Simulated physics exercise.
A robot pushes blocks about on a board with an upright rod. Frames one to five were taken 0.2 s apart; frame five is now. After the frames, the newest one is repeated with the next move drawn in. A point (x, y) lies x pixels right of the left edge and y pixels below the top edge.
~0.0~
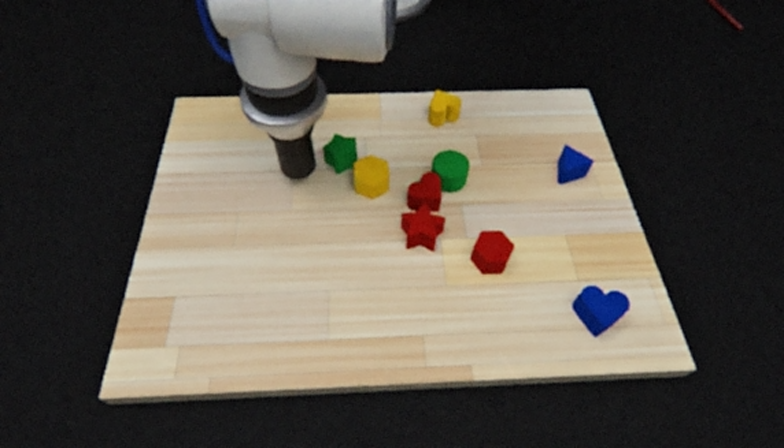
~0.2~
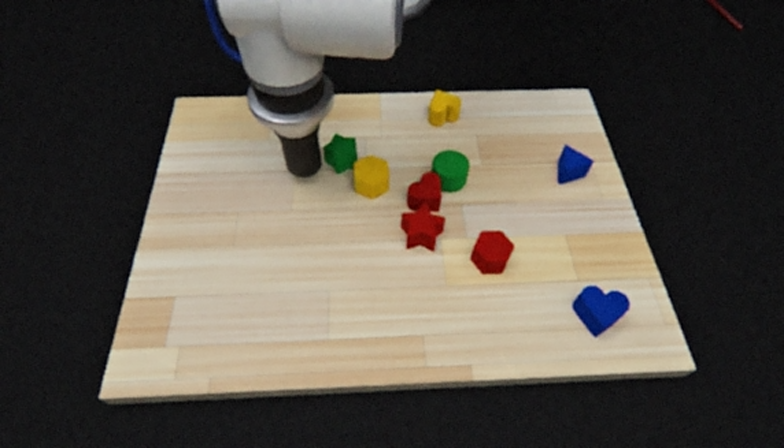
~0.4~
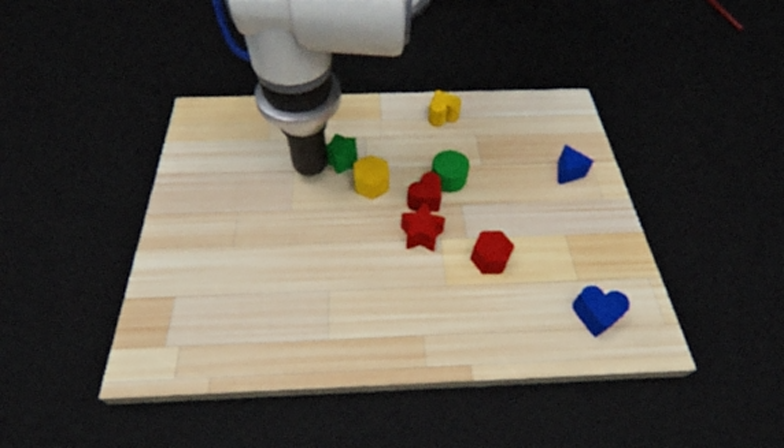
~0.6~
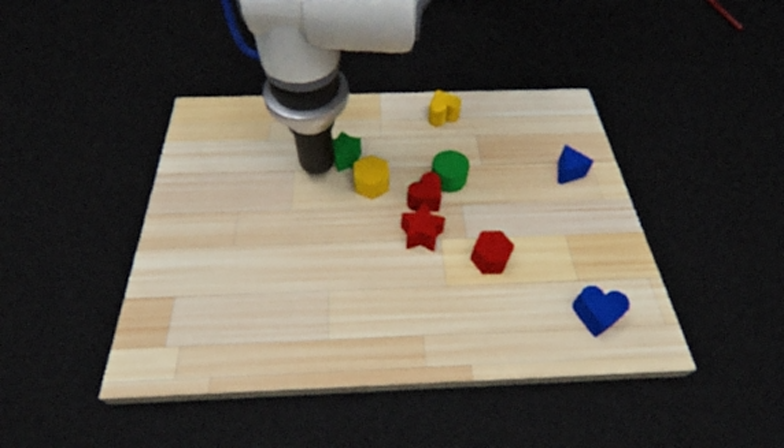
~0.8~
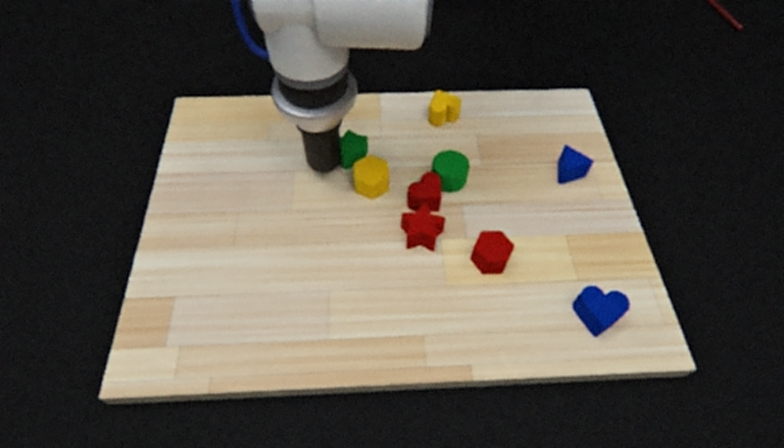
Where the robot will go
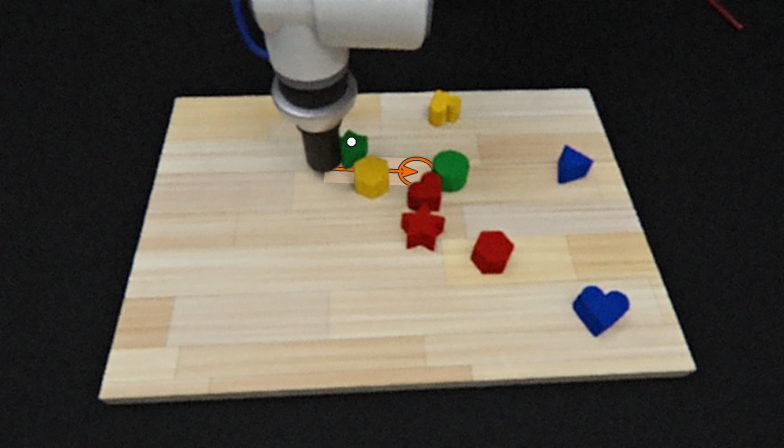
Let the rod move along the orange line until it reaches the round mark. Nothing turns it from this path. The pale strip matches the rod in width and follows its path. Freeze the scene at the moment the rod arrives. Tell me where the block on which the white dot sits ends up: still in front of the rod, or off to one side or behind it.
The block gets away.
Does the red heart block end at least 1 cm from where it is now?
That would be a yes.
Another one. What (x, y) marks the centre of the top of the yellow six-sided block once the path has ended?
In the picture, that point is around (412, 185).
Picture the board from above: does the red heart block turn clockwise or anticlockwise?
The block spins anticlockwise.
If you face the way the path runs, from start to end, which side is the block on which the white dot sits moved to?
It shifts leftward.
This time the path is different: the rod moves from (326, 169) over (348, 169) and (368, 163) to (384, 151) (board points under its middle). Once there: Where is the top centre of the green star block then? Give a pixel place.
I'd guess (406, 121).
The drawn path runs from (326, 169) to (417, 172); the dot is on the green star block.
The first path, step by step. One third of the way, rod (356, 161); green star block (377, 138), turned 15° anticlockwise; yellow six-sided block (384, 173), turned 15° clockwise.
Two thirds of the way, rod (387, 162); green star block (393, 133), turned 50° anticlockwise; yellow six-sided block (402, 181), turned 65° clockwise; red heart block (432, 190), turned 30° anticlockwise.
At the end, rod (418, 164); green star block (396, 132), turned 65° anticlockwise; yellow six-sided block (412, 185), turned 90° clockwise; red heart block (442, 195), turned 20° anticlockwise; green disc (455, 164).
